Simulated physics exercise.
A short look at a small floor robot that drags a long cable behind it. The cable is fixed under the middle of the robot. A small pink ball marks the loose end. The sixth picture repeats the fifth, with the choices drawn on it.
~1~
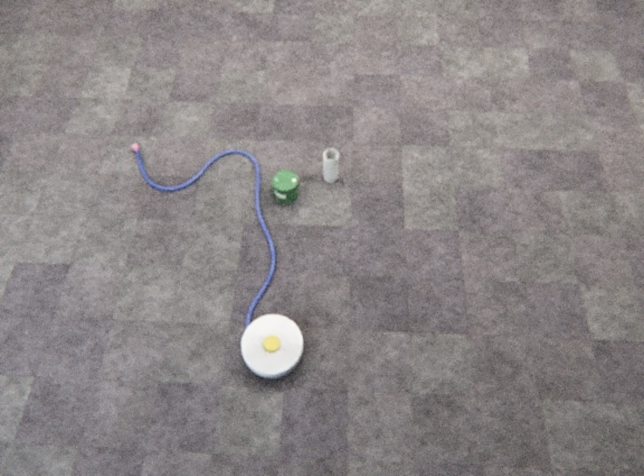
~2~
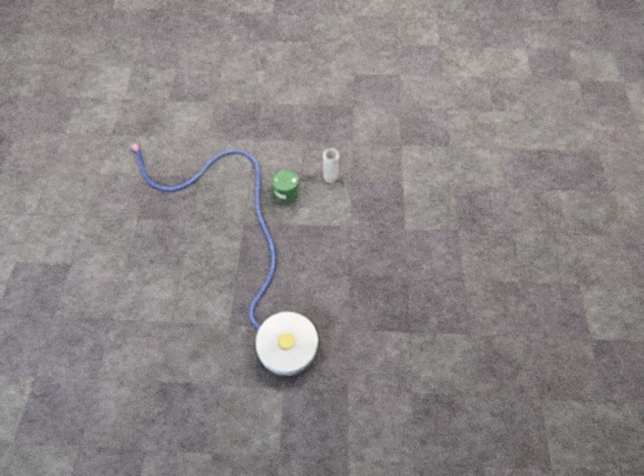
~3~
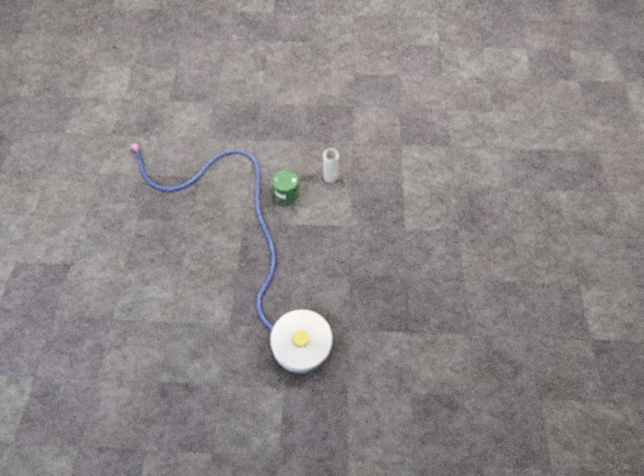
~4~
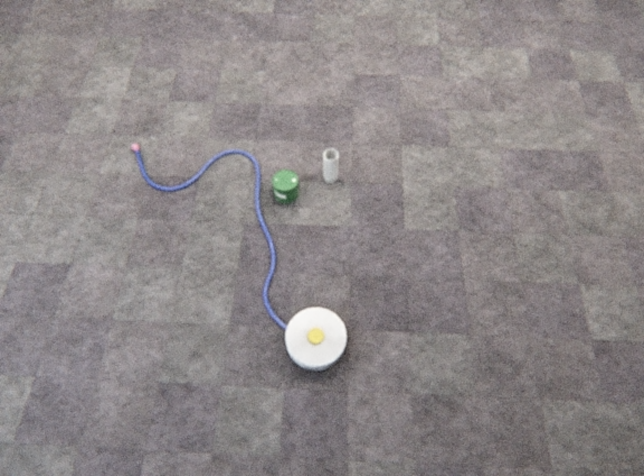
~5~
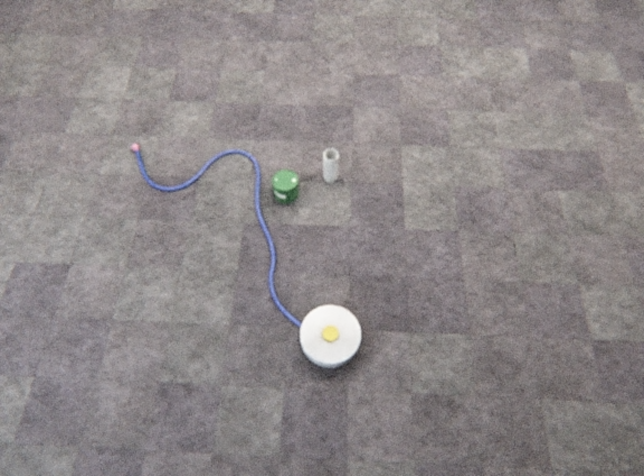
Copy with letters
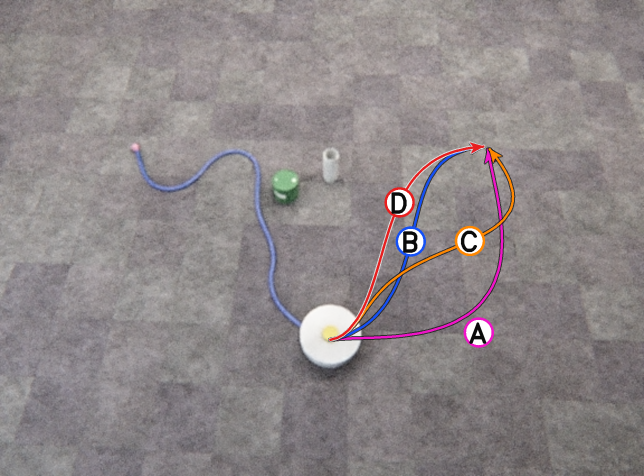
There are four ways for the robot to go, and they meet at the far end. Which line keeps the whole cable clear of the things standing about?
Everything stays clear on A.
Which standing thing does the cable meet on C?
It is the green pot.
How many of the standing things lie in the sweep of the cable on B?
In all, two.
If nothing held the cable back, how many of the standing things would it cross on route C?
In all, one.
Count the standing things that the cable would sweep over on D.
It sweeps two.
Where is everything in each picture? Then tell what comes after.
In the first frame, robot (273, 347); free end (136, 147); green pot (286, 187).
In the second frame, robot (287, 344); green pot (286, 187).
In the third frame, robot (302, 342); free end (136, 147).
In the fourth frame, robot (316, 339); white post (331, 166).
In the fifth frame, robot (330, 337); green pot (286, 187); white post (331, 166); free end (136, 147).
On the marked copy, A from (330, 340) via (492, 287) to (488, 150); B from (330, 340) via (413, 231) to (483, 147); C from (330, 340) via (453, 248) to (490, 149); D from (330, 340) via (393, 217) to (483, 147).
Taking A. A third of the way, robot (466, 314), middle of the cable (274, 215), free end (136, 147).
Two thirds of the way, robot (503, 211), middle of the cable (297, 226), free end (136, 150).
When it is over, robot (490, 141), middle of the cable (313, 211), free end (140, 156); nothing has been touched.
As for the rest, B meets the green pot and white post; C meets the green pot; D meets the green pot and white post.
